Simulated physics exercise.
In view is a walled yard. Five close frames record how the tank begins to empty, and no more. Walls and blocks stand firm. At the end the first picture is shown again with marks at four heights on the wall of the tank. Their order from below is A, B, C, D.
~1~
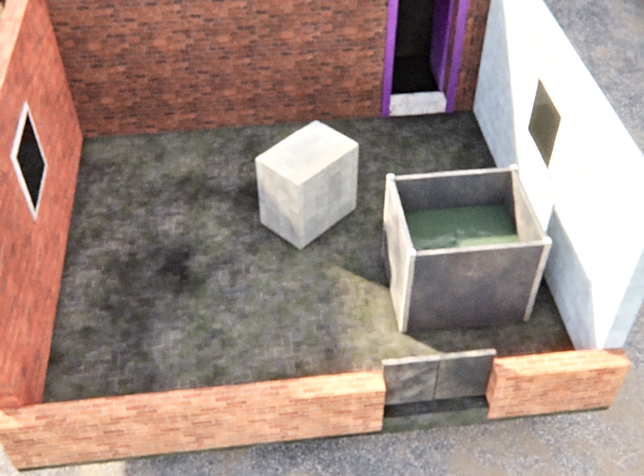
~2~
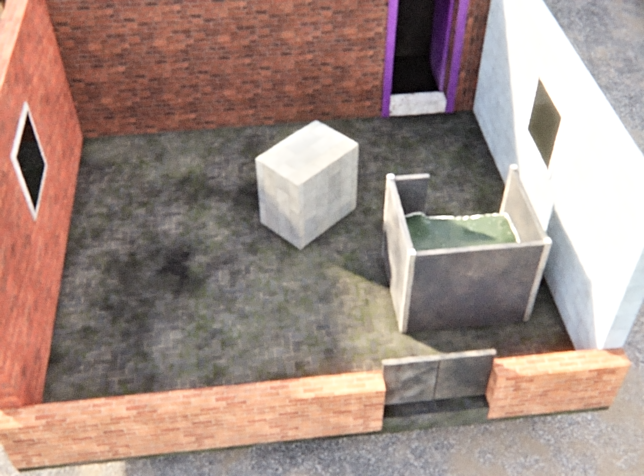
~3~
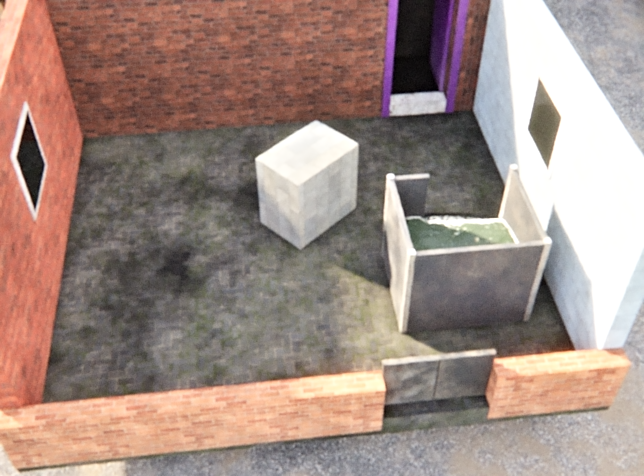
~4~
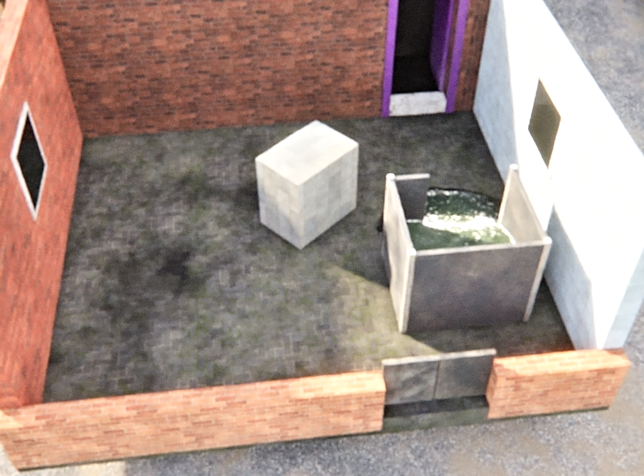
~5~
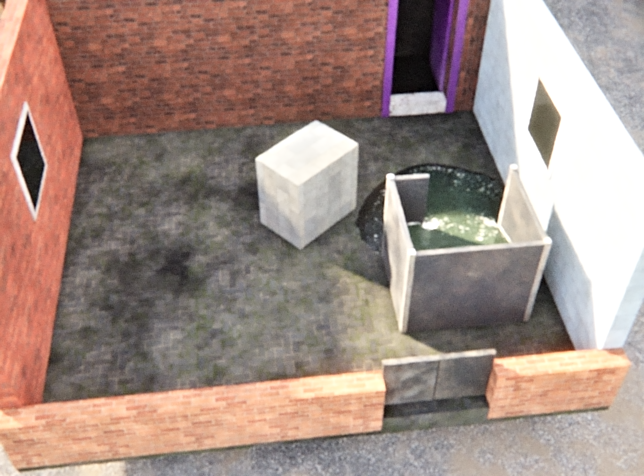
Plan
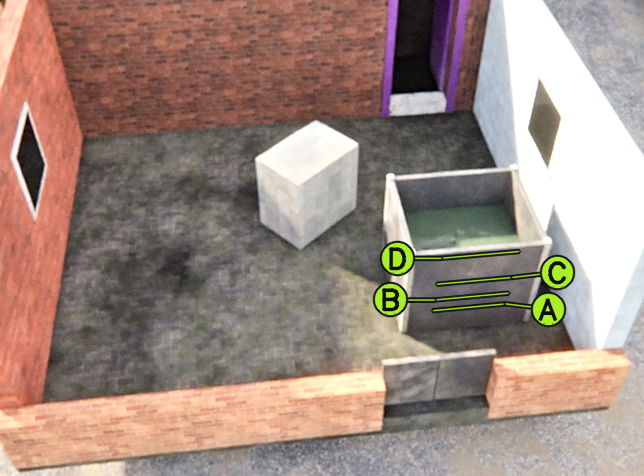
In a walled yard, a tank's back side opens and green water pours out behind it.
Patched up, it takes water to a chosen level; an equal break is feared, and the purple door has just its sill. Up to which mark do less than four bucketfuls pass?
B.
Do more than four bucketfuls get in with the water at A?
No, not at all.
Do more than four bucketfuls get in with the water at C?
Yes.
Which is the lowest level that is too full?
The answer is C.
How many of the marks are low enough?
Two of the four.
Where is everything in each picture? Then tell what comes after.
Water in the tank at rest, its middle at (460, 242); foot of the purple doorway at (417, 114); shut gate at (438, 362).
Water covers 1 % of the ground, its front hidden from here.
Water covers 3 % of the ground, its front hidden from here.
Water covers 6 % of the ground, its front hidden from here.
Water covers 10 % of the ground and shows as far out as (369, 226).
On the marked copy, A at (469, 307); B at (471, 296); C at (474, 280); D at (480, 254); from the bottom up A, B, C, D.
With A, nothing gets over.
With B, a bucket or two gets in.
With C, about 8 bucketfuls get in.
With D, dozens of bucketfuls pour in.
